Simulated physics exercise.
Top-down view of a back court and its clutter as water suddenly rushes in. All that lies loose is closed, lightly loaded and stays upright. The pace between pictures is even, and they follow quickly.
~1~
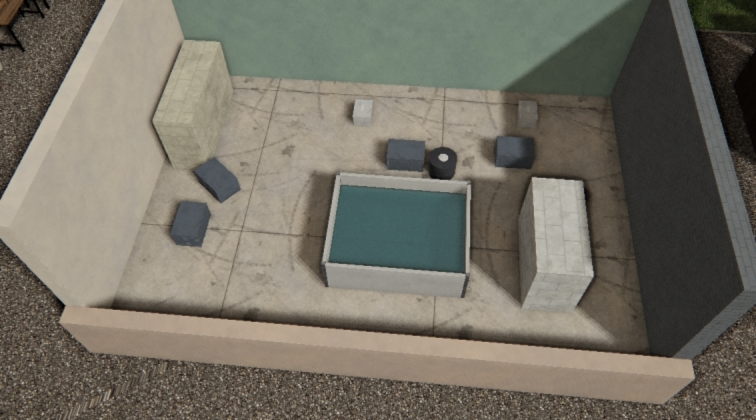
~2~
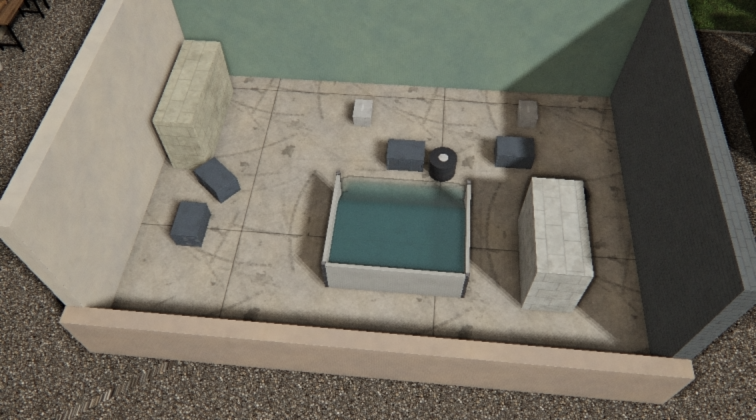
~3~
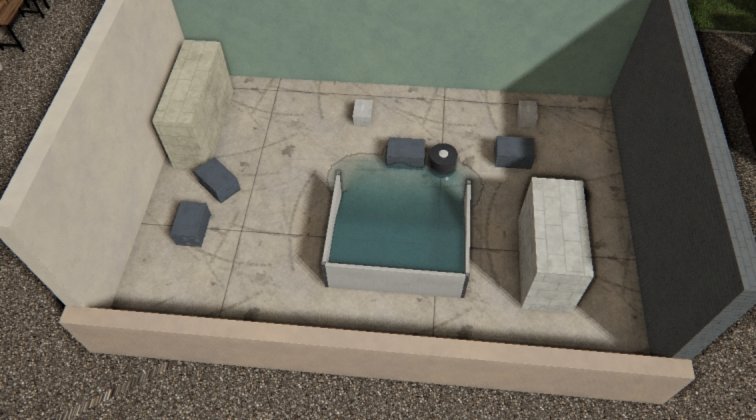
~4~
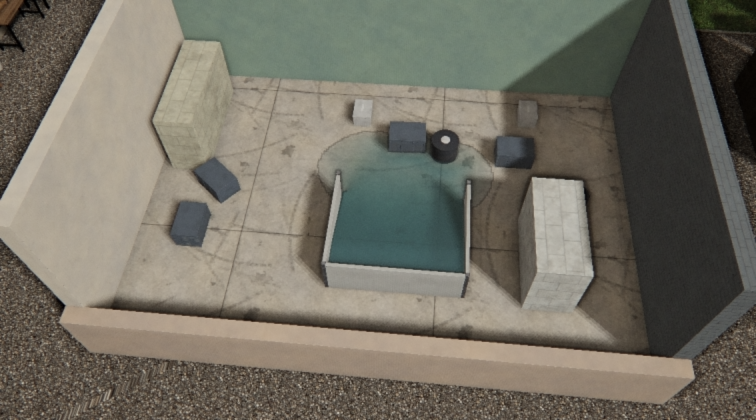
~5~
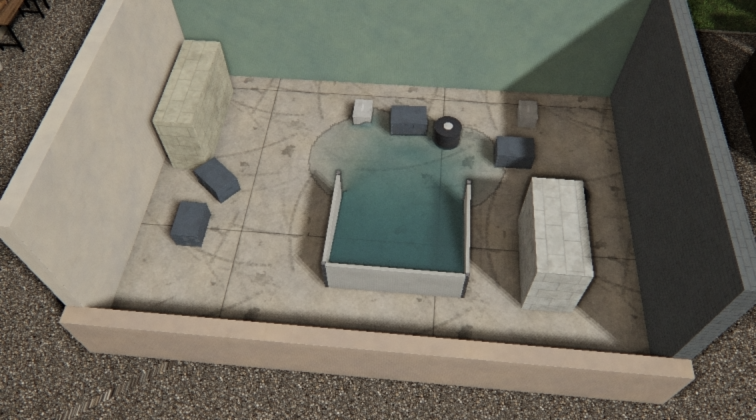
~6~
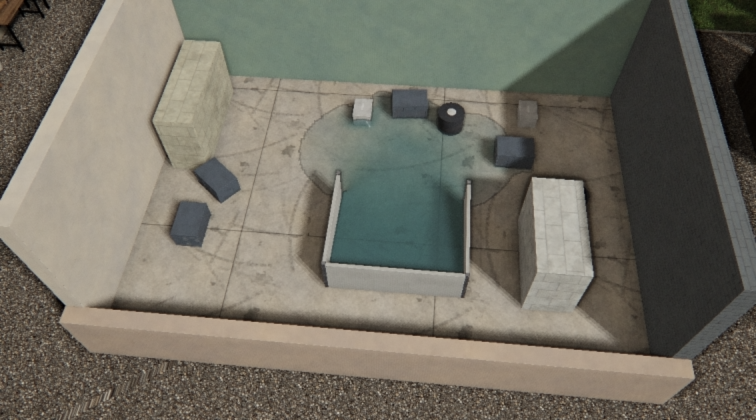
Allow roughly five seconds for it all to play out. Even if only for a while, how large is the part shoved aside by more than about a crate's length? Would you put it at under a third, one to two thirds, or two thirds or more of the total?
Two thirds or higher.
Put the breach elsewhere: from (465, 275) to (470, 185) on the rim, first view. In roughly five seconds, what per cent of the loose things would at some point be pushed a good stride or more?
Close to 40 %.
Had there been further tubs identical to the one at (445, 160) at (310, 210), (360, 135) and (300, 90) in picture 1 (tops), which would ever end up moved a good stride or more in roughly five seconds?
Taking them one at a time: Falls short; goes the distance; goes the distance.
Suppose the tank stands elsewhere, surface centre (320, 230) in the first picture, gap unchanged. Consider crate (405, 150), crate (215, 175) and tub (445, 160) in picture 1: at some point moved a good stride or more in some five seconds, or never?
Well, the first one got driven a long way, the second got driven a long way, and the third didn't get far.
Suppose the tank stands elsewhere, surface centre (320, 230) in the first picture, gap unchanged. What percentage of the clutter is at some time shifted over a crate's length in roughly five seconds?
Roughly 80 per cent.
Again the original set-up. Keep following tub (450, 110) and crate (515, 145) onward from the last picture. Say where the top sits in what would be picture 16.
They end up at about pixels (511, 94) and (564, 131).
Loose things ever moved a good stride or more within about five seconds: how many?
The count is 7.
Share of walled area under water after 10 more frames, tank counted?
Something like 45 in a hundred.
A moment on, 2 of 8 are well off their spots; 1 afloat.
Next, 4 of 8 are well off their spots; 3 afloat.
Later, 5 of 8 are well off their spots; 4 afloat.
In the end, 7 of 8 are well off their spots, and 7 have been at some point; 3 afloat.
